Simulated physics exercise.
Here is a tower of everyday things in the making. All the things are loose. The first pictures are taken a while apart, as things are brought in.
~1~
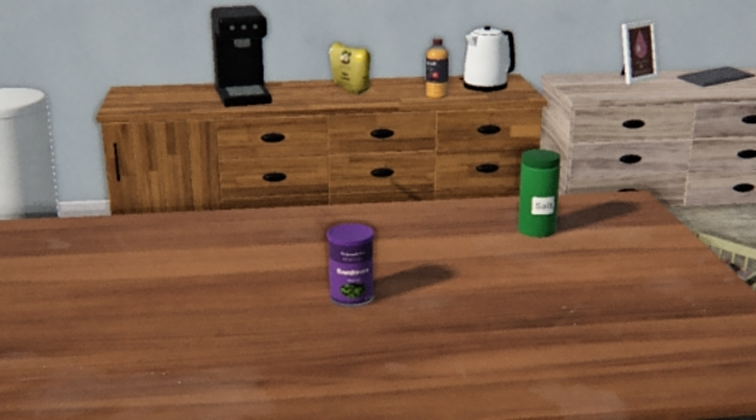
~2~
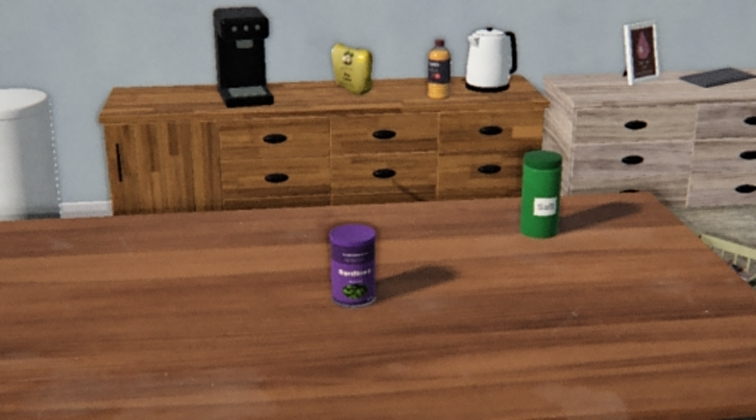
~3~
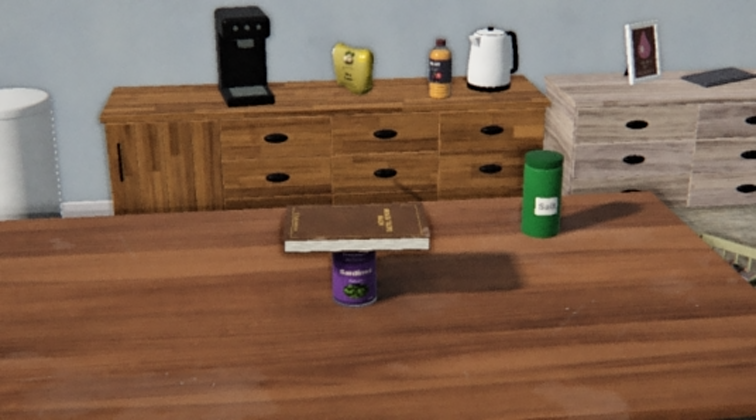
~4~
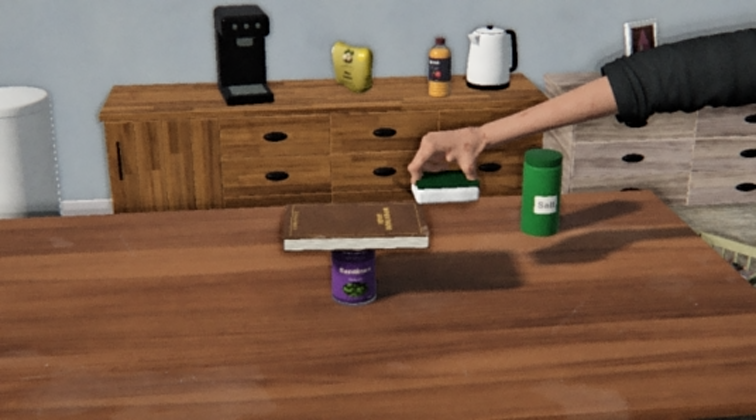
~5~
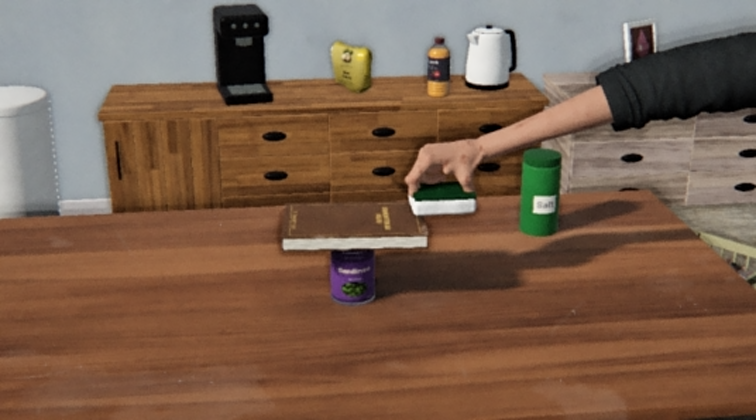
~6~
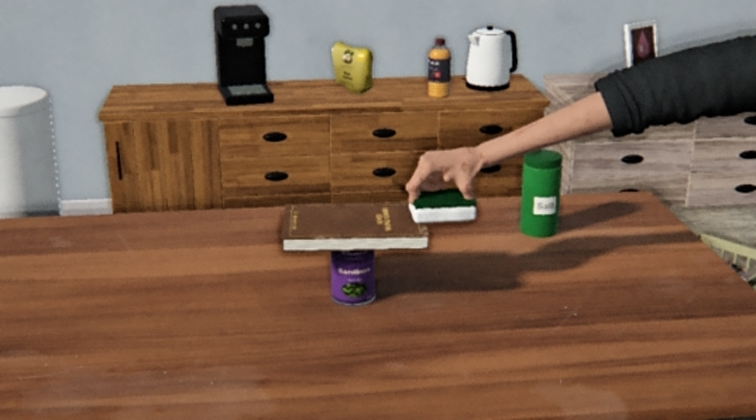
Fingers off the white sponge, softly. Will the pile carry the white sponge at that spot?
It loses its balance.
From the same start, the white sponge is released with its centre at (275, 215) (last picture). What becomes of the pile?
Then it comes apart.
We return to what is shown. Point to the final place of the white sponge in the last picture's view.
Near (467, 266).
Then, 0.20 s later than the last frame, white sponge tilted by 38° near (446, 219).
Then, 0.30 s later than the last frame, white sponge now fallen.
Then, 0.40 s later than the last frame, things are still on the move.
Then, 0.70 s later than the last frame, as before.
When it is over, fallen, white sponge; the other 3 as before. End places, in pixels of the last picture, white sponge near (468, 266). The pile comes apart.
